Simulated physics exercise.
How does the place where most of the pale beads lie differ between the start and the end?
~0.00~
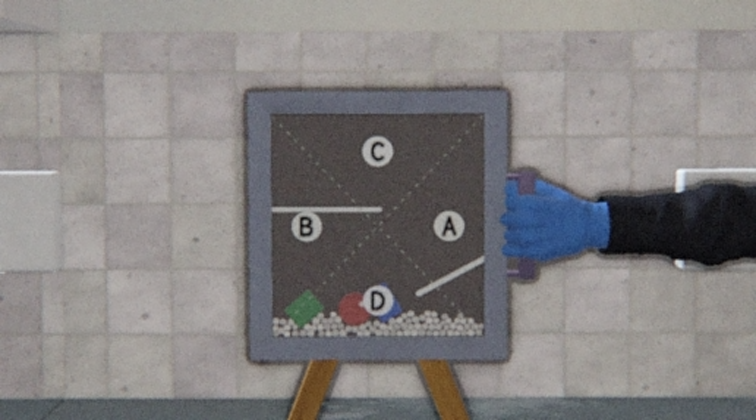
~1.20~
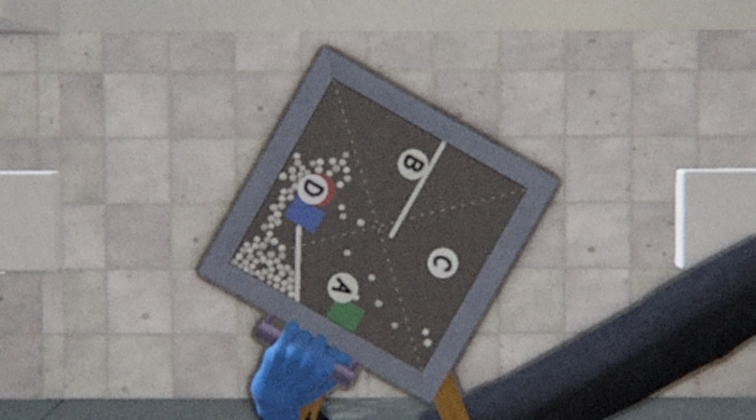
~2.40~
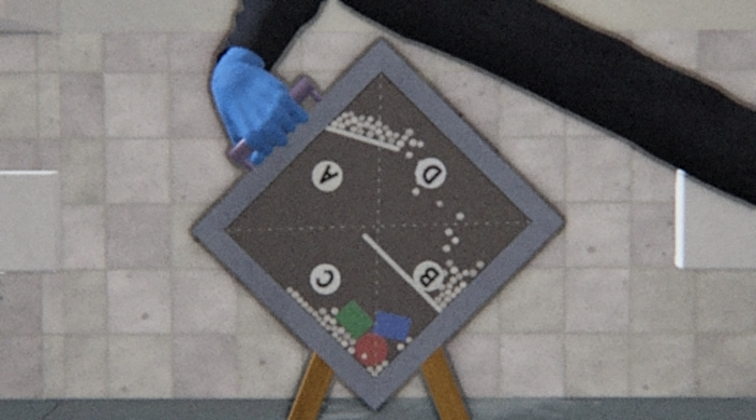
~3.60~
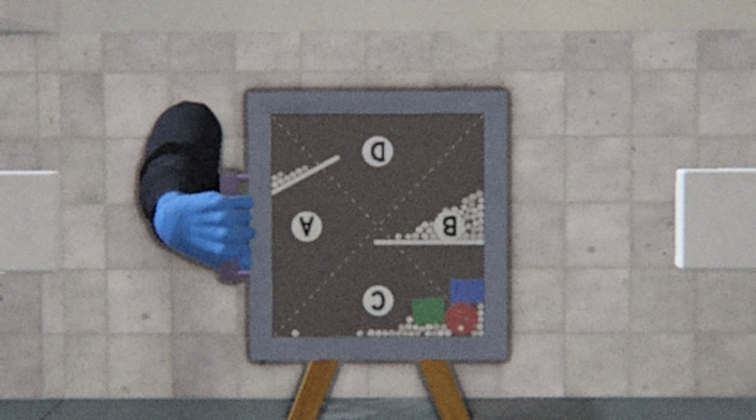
At the start the beads lie in a layer along the bottom of the box. At the end most of them sit higher up, heaped on the ledge at the right, with some on the upper left ledge and some still at the bottom.
